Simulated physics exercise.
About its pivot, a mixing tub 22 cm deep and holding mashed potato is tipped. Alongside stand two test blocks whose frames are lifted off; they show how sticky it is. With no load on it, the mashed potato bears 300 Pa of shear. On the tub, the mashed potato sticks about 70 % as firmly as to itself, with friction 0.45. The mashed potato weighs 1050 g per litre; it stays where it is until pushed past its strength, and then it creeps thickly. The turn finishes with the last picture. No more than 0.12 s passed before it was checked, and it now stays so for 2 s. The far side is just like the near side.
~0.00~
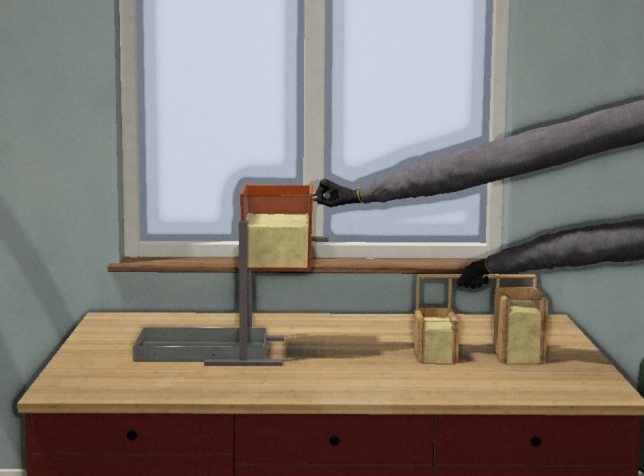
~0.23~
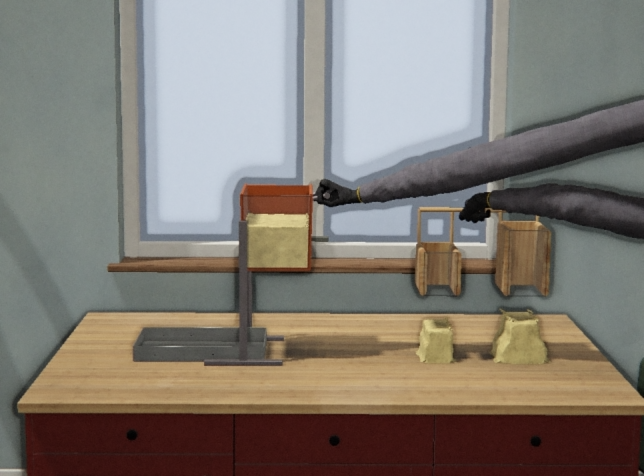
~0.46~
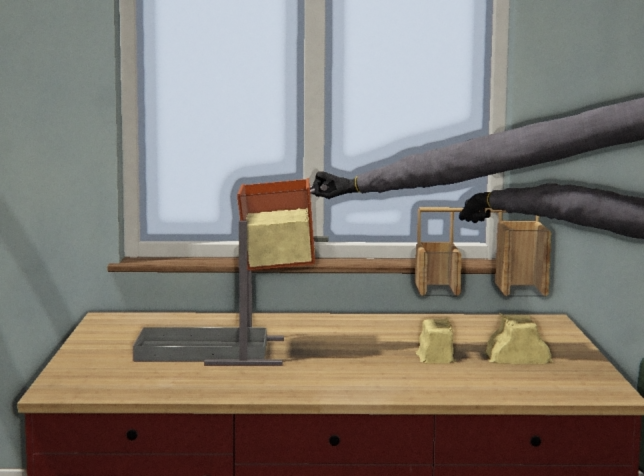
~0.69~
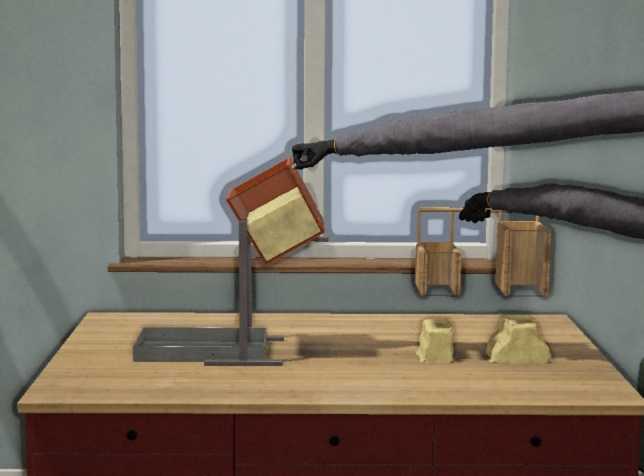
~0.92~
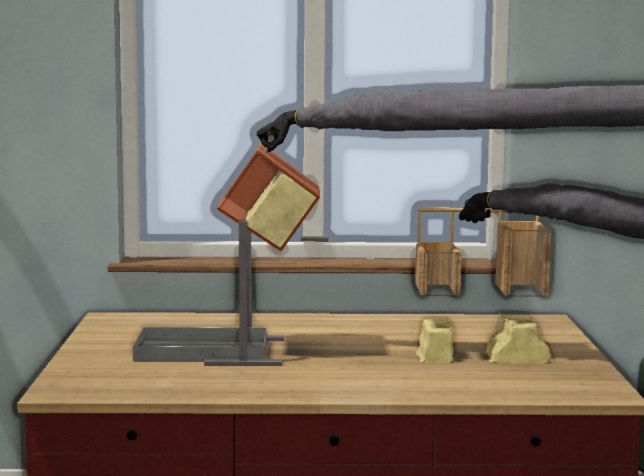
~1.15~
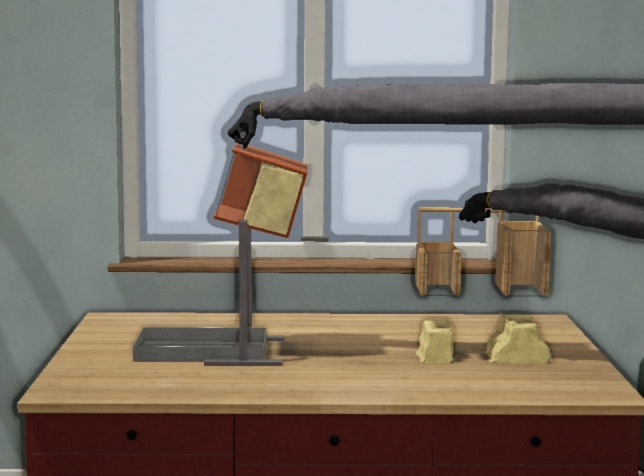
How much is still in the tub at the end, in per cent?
Around 100 percent.
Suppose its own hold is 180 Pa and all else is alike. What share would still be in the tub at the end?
I'd say around 100 percent.
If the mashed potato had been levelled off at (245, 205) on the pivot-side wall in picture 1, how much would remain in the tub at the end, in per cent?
Then roughly 100 %.
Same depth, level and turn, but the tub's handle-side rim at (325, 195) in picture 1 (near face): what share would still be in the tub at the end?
100 %.
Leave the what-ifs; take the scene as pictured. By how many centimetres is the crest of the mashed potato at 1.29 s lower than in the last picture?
Roughly 1 cm.
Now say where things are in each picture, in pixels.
Handle-side rim at (310, 196), tilt 0 degrees; crest of the mashed potato at (248, 226); block heights 11 cm, 17 cm (left to right), in the first picture.
Handle-side rim at (310, 196), tilt 0 degrees; crest of the mashed potato at (248, 226); block heights 11 cm, 13 cm (left to right), in the second picture.
Handle-side rim at (306, 189), tilt 6 degrees; crest of the mashed potato at (303, 221); block heights 11 cm, 12 cm (left to right), in the third picture.
Handle-side rim at (287, 167), tilt 29 degrees; crest of the mashed potato at (298, 197); block heights 11 cm, 12 cm (left to right), in the fourth picture.
Handle-side rim at (257, 154), tilt 55 degrees; crest of the mashed potato at (284, 176); block heights 11 cm, 12 cm (left to right), in the fifth picture.
Handle-side rim at (233, 153), tilt 74 degrees; crest of the mashed potato at (265, 167); block heights 11 cm, 12 cm (left to right), in the sixth picture.
After 1.29 s, the tub is at 74 degrees and holds 100 %.
After 1.46 s, the tub is at 74 degrees and holds 100 %.
After 1.63 s, the tub is at 74 degrees and holds 100 %.
After 1.80 s, the tub is at 74 degrees and holds 100 %.
After 3.15 s, the tub is at 74 degrees and holds 100 %.
